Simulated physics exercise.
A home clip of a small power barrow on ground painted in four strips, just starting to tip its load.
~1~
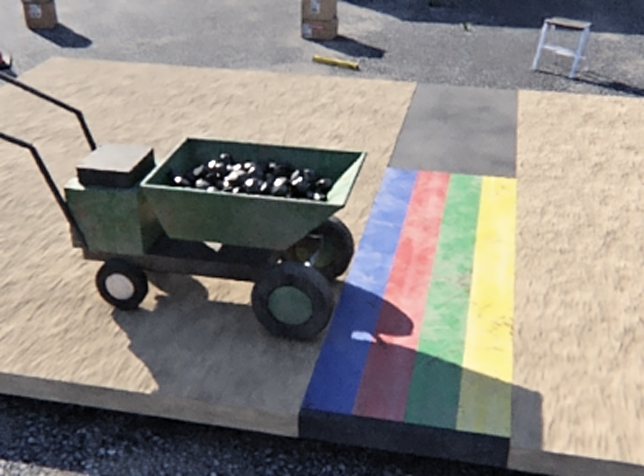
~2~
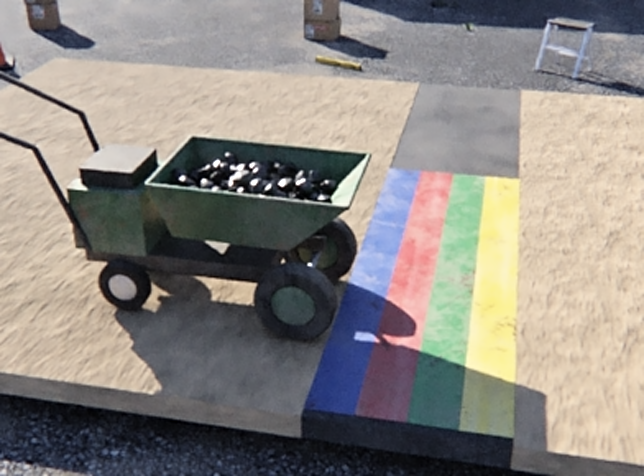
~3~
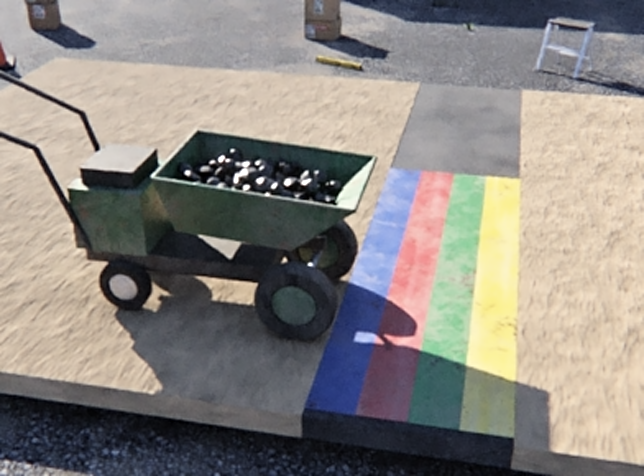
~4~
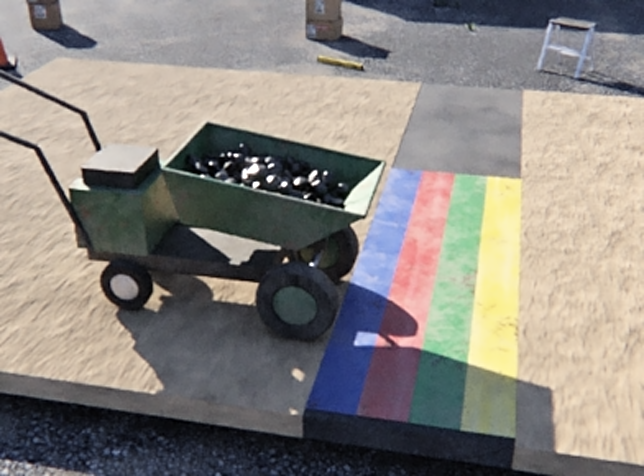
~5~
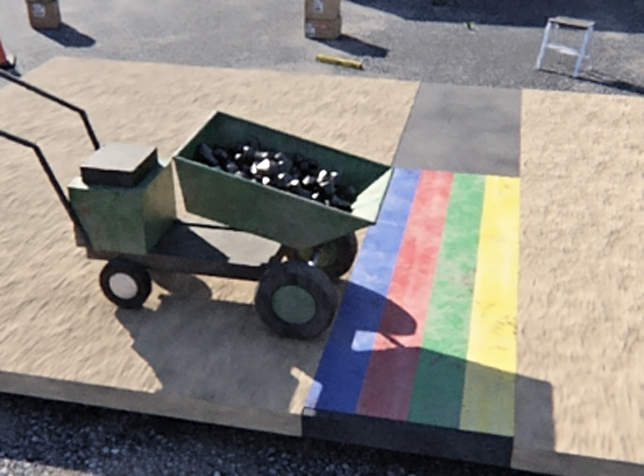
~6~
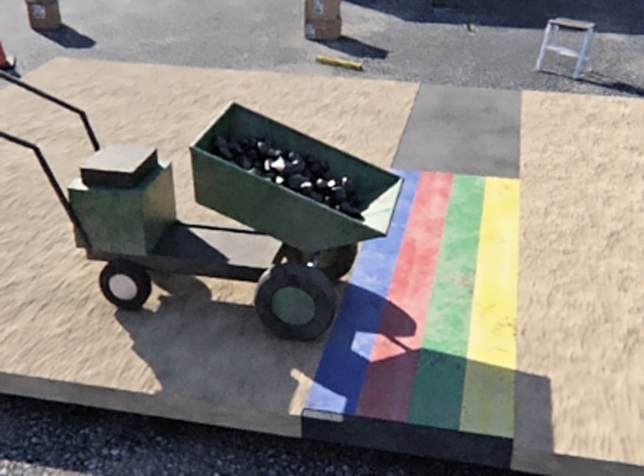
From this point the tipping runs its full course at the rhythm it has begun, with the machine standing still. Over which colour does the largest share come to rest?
The largest share rests over green.
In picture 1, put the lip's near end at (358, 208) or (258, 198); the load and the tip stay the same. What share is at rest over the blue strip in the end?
I'd put it at around 0 percent the first time and 30 percent the second.
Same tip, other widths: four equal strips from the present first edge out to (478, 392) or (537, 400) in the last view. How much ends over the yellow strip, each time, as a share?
First 30 in a hundred, then 20 in a hundred.
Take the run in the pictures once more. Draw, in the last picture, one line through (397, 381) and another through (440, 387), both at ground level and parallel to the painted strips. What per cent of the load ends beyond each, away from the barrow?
That's 70 per cent for the first and 60 per cent for the second.
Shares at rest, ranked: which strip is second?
Second: That yellow strip.
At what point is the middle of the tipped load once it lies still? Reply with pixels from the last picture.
About pixel (471, 320).
Just after the last frame, skip tipped steeply; every one in the skip.
A moment on, skip tipped right over; roughly two thirds in the skip; roughly a quarter over the green strip; about a tenth over the yellow strip.
Further on, skip tipped right over; roughly a quarter in the skip; just a few over the red strip; roughly a third over the green strip; roughly a quarter over the yellow strip; about a tenth off the paint.
When it is over, skip tipped right over; roughly a quarter in the skip; not one over the blue strip; just a few over the red strip; roughly a third over the green strip; roughly a quarter over the yellow strip; about a tenth off the paint.
